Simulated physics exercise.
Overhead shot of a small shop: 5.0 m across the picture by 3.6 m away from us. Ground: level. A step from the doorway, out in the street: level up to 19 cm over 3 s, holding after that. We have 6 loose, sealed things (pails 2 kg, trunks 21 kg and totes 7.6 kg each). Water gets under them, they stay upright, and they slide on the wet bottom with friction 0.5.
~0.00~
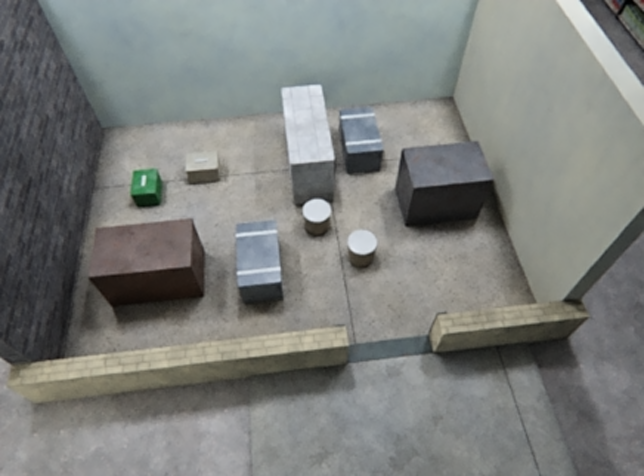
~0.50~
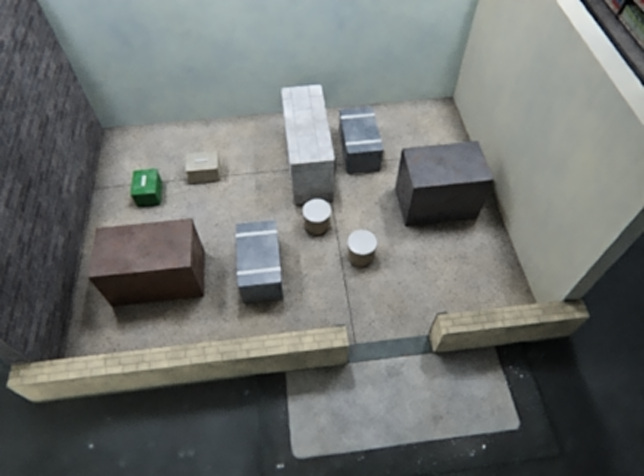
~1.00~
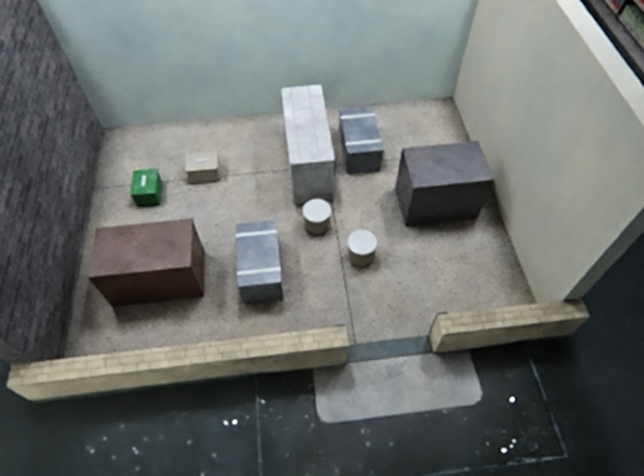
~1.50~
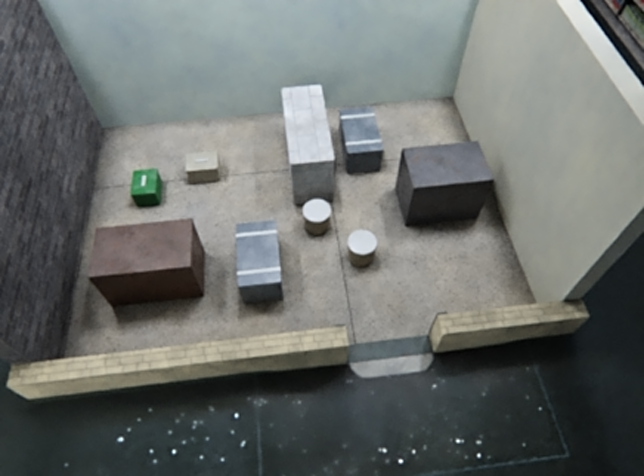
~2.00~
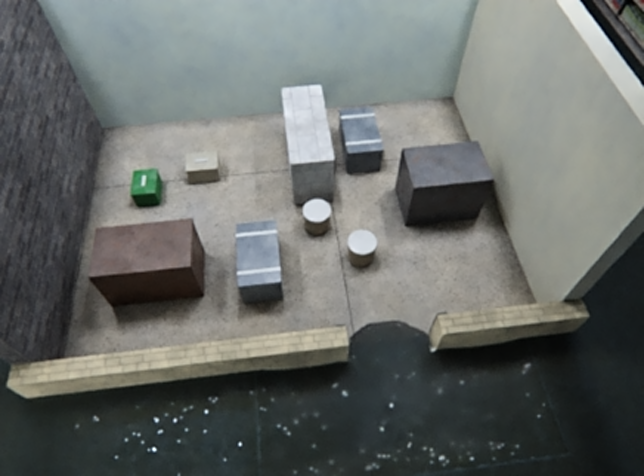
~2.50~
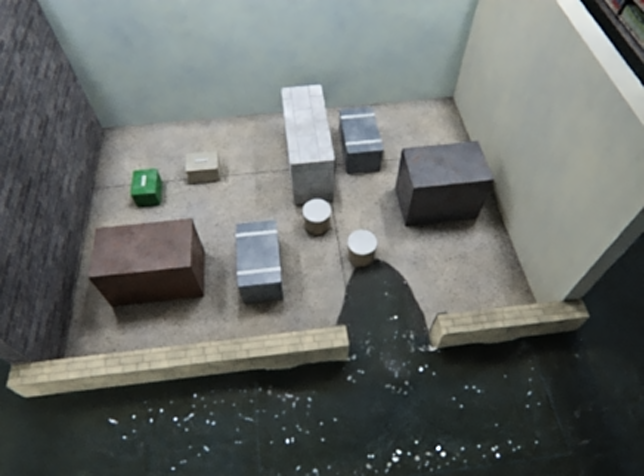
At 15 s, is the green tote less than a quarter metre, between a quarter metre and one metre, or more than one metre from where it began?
It should cover a short stretch.
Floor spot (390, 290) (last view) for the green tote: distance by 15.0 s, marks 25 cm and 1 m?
Result: It drifts a great deal.
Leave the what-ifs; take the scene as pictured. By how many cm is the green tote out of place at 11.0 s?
About 0 cm by then.
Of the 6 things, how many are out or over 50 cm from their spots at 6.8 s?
By my reckoning, 2.
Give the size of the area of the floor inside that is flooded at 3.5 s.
Roughly 3.5 m2.
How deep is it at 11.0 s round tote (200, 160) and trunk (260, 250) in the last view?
Around 5 cm and 3 cm.
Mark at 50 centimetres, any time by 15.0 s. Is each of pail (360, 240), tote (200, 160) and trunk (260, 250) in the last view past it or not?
Well, in sequence it's farther, smaller, smaller.
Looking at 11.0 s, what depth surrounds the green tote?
I'd say around 5 cm.
After 3.5 s the green tote is near (144, 181), 0.0 m from its start, aground; 0 afloat.
After 6.8 s the green tote is near (144, 181), 0.0 m from its start, aground; 1 afloat.
After 11.0 s the green tote is near (144, 181), 0.0 m from its start, aground; 2 afloat.
After 15.0 s the green tote is near (93, 185), 0.6 m from its start, afloat; 6 afloat.
